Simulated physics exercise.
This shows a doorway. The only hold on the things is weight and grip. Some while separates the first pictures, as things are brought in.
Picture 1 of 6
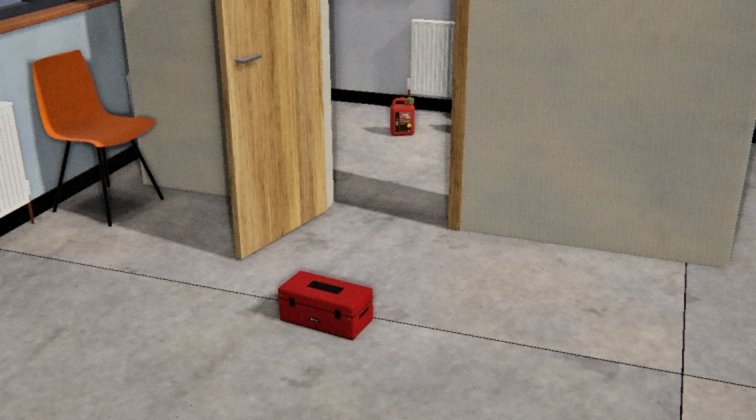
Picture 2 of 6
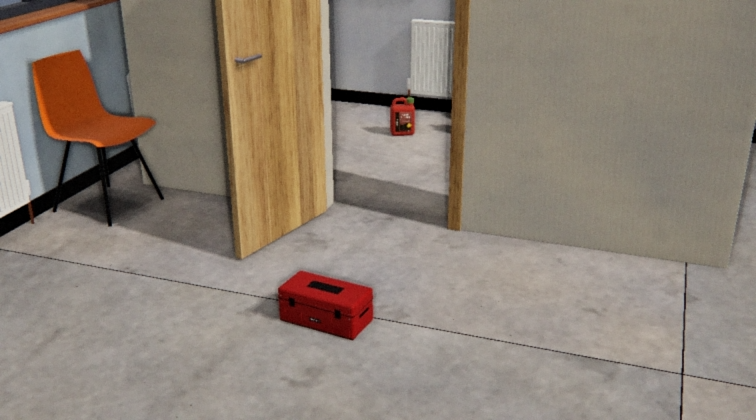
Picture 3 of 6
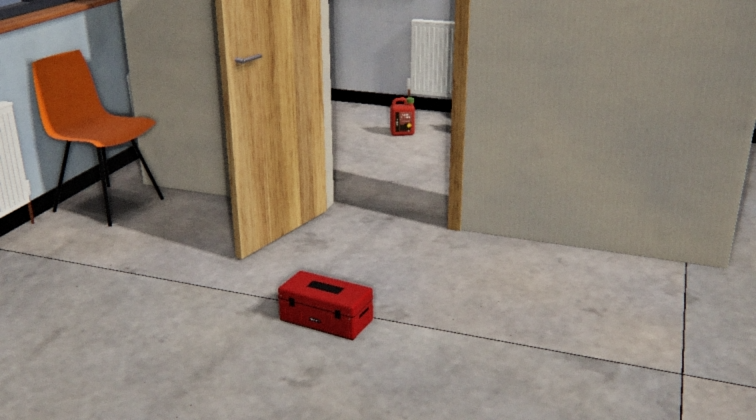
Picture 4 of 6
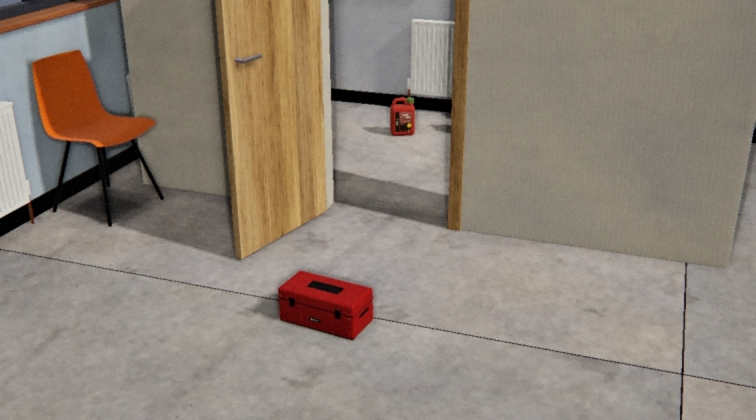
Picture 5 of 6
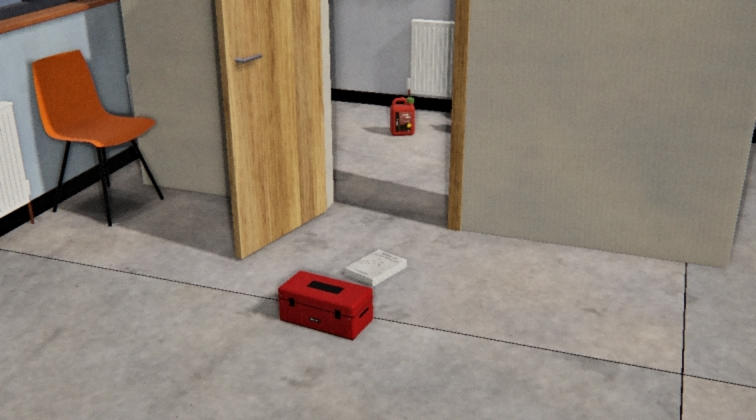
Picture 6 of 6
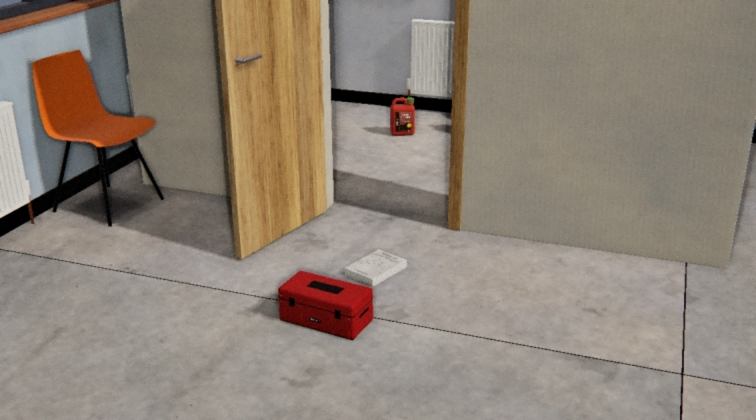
A white book is the only thing that changes in this grey-floored room, seen from slightly above and facing a doorway. A wooden door stands wide open, with an orange chair to its left, a red toolbox on the floor in front and a red can in the room beyond. Nothing visibly moves at first, then the book appears just behind the toolbox, while the door and camera stay still.
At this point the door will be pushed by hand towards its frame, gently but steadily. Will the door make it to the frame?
It touches the doorframe.
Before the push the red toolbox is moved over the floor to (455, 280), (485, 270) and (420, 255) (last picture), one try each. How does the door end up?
On the first try it swings fully closed, on the second it swings fully closed, and on the third it fails to close.
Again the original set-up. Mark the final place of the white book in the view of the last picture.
Around (393, 271).
Then, 0.90 s after the last picture, open by 77°.
Then, 1.40 s after the last picture, open by 51°; white book slid a little near (383, 269).
Then, 2.00 s after the last picture, open by 20°; white book slid a little near (392, 271).
At rest, open by 0°; both in place. Seen from the same camera at the end, white book near (392, 271).
